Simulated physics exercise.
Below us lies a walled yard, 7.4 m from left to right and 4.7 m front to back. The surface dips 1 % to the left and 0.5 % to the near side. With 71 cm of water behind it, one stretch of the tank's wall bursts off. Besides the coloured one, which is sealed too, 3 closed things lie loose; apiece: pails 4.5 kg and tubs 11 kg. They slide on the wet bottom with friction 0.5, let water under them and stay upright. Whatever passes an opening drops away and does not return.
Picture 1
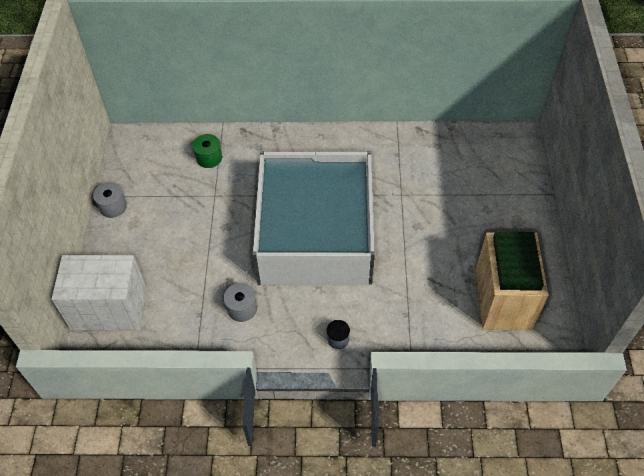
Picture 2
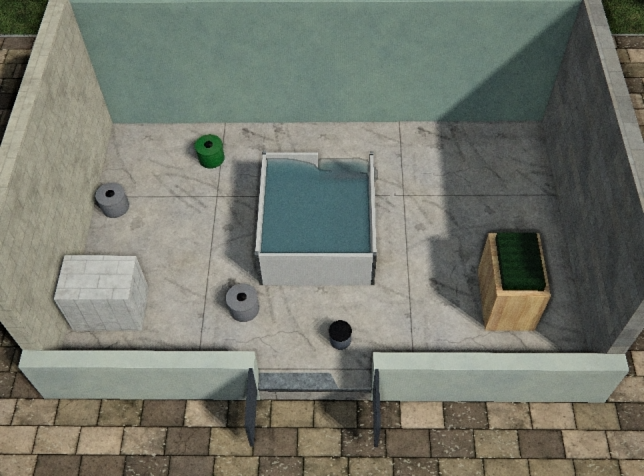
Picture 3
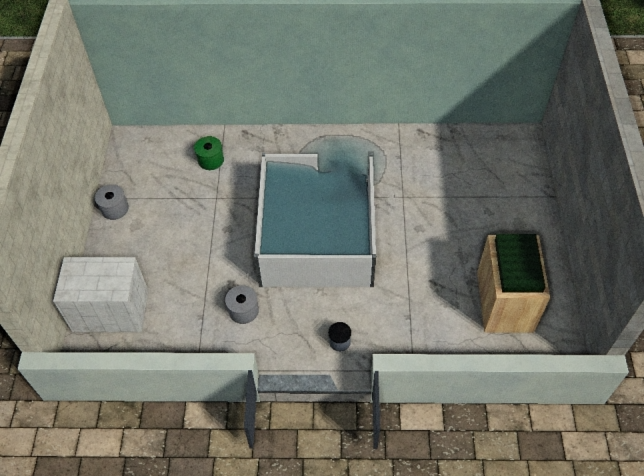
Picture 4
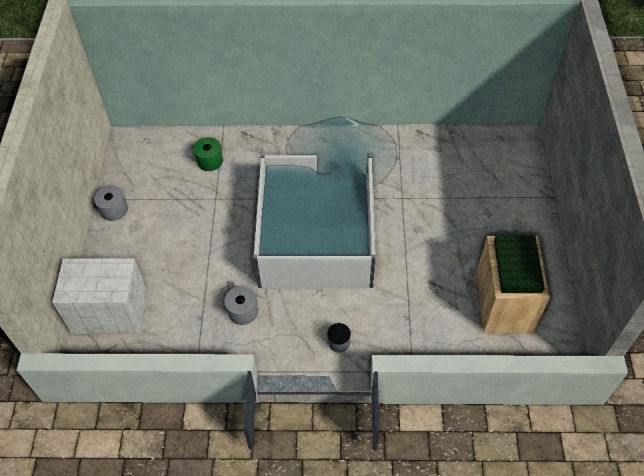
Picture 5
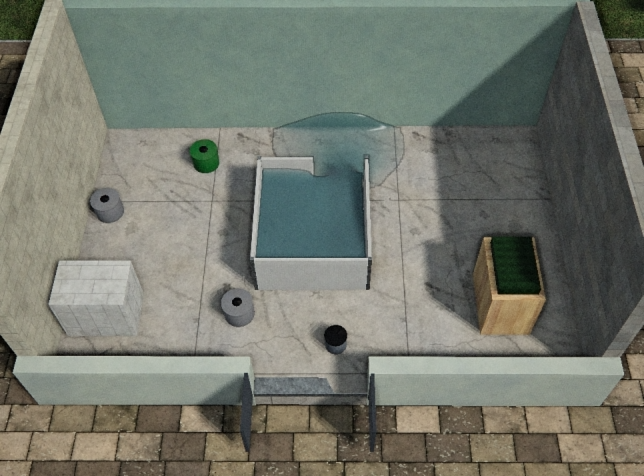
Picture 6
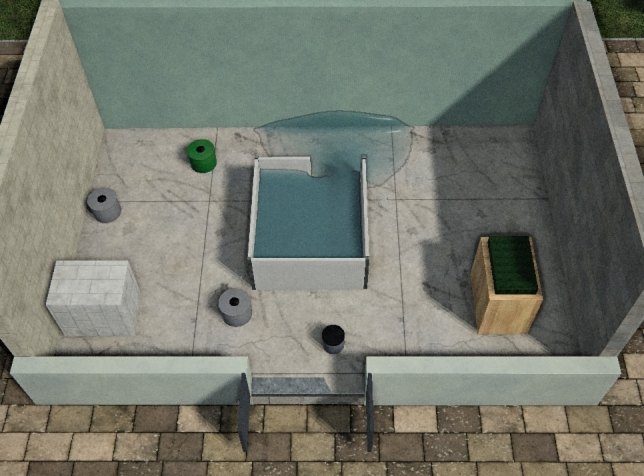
A walled yard holds a square tank whose back wall breaks, and water spreads out behind.
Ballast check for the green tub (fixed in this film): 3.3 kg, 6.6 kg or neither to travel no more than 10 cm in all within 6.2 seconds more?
I expect that neither weight holds it.
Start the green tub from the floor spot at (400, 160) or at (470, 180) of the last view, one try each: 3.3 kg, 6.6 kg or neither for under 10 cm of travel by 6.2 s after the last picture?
In that order: Neither is enough; neither is enough.
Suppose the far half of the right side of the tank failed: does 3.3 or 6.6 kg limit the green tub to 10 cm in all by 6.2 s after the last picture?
Then neither weight holds it.
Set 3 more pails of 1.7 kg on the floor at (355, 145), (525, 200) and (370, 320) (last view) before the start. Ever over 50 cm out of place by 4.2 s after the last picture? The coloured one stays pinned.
In that order: Past it, more, short of it.
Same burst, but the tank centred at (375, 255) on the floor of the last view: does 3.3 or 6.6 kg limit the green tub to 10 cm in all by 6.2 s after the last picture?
In that case neither weight holds it.
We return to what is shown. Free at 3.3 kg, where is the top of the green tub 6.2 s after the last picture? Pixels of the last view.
Around (218, 283).
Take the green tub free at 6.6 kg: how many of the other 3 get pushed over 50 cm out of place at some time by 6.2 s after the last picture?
2 of them.
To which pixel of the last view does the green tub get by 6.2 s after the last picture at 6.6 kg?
Around (207, 205).
Then, 0.6 s after the last picture the green tub would be 0 cm from its start with 3.3 kg and 0 cm from its start with 6.6 kg; 1 cm of water round it then.
Then, 2.3 s after the last picture the green tub would be 162 cm from its start with 3.3 kg and 151 cm from its start with 6.6 kg; 4 cm of water round it then.
Then, 4.2 s after the last picture the green tub would be 243 cm from its start with 3.3 kg and 189 cm from its start with 6.6 kg; 10 cm of water round it then.
Then, 6.2 s after the last picture the green tub would be 261 cm from its start with 3.3 kg and 115 cm from its start with 6.6 kg; 4 cm of water round it then.
